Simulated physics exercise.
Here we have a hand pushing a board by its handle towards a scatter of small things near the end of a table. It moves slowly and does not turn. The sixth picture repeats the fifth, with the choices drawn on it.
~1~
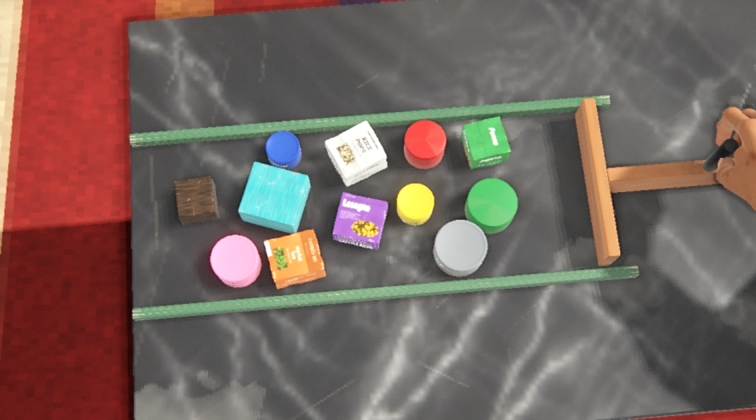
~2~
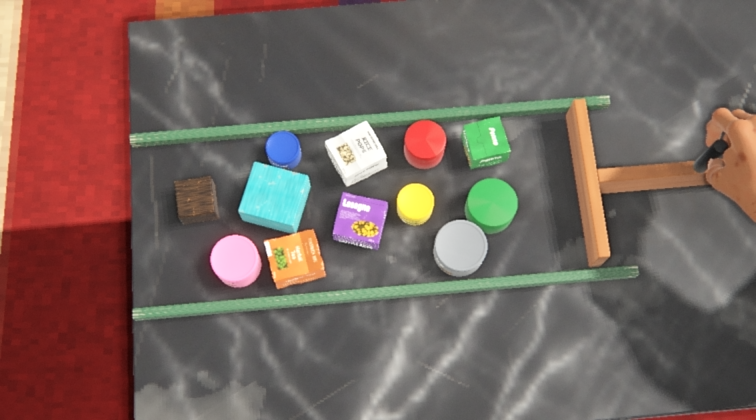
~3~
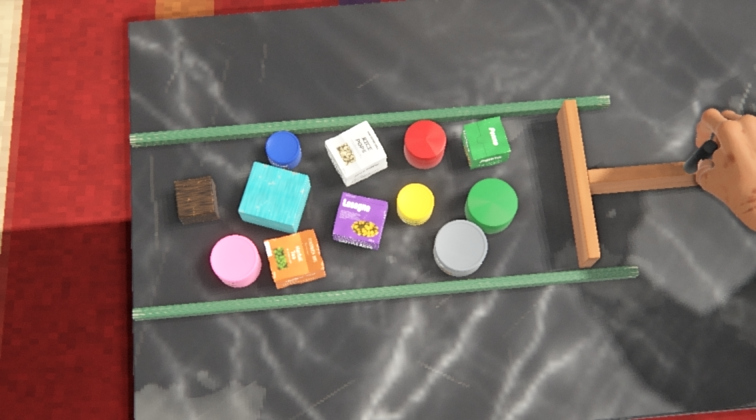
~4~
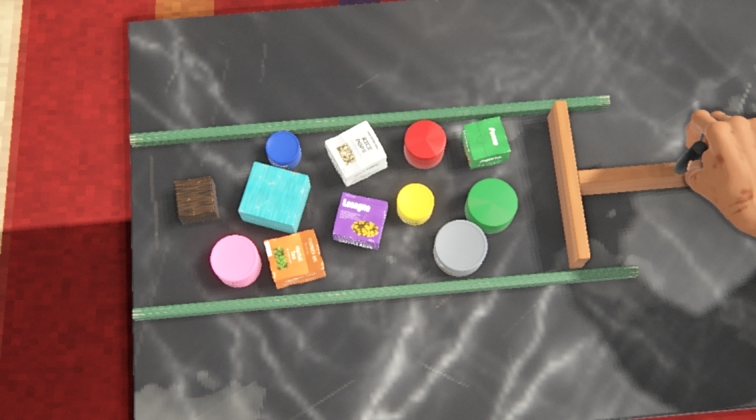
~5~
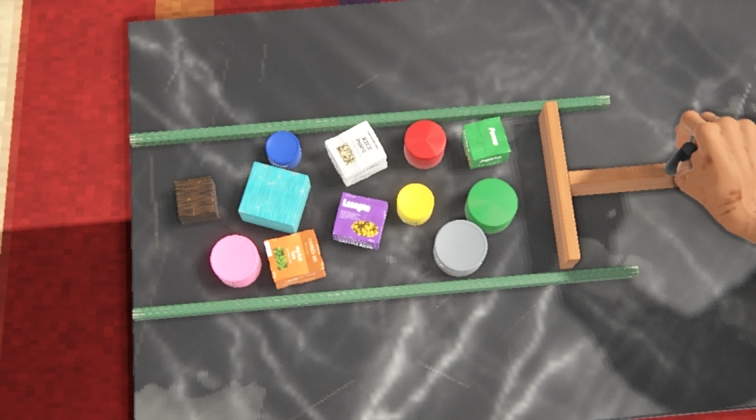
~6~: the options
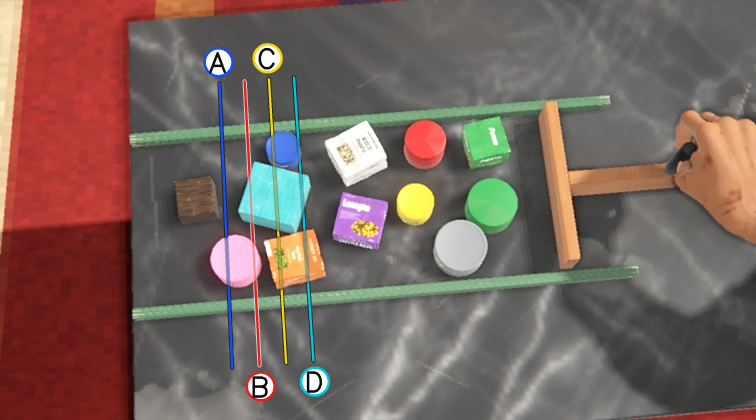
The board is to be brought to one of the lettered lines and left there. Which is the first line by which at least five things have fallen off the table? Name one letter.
It must go as far as A.
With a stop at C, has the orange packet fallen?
By then, no.
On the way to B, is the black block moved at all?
Yes.
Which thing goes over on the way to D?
It is the black block.
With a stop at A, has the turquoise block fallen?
By then, yes.
On the marked copy, A at (226, 219); B at (252, 217); C at (277, 215); D at (303, 213).
Following A. Soon after the start, board (440, 189); turquoise block (270, 200); grey jar (413, 257).
Later, board (320, 199); black block (123, 219); blue jar (168, 165).
In the end, board (225, 207); turquoise block over the edge; black block over the edge; five fallen.
As for the rest, B drops only four; C drops only two; D drops only one.
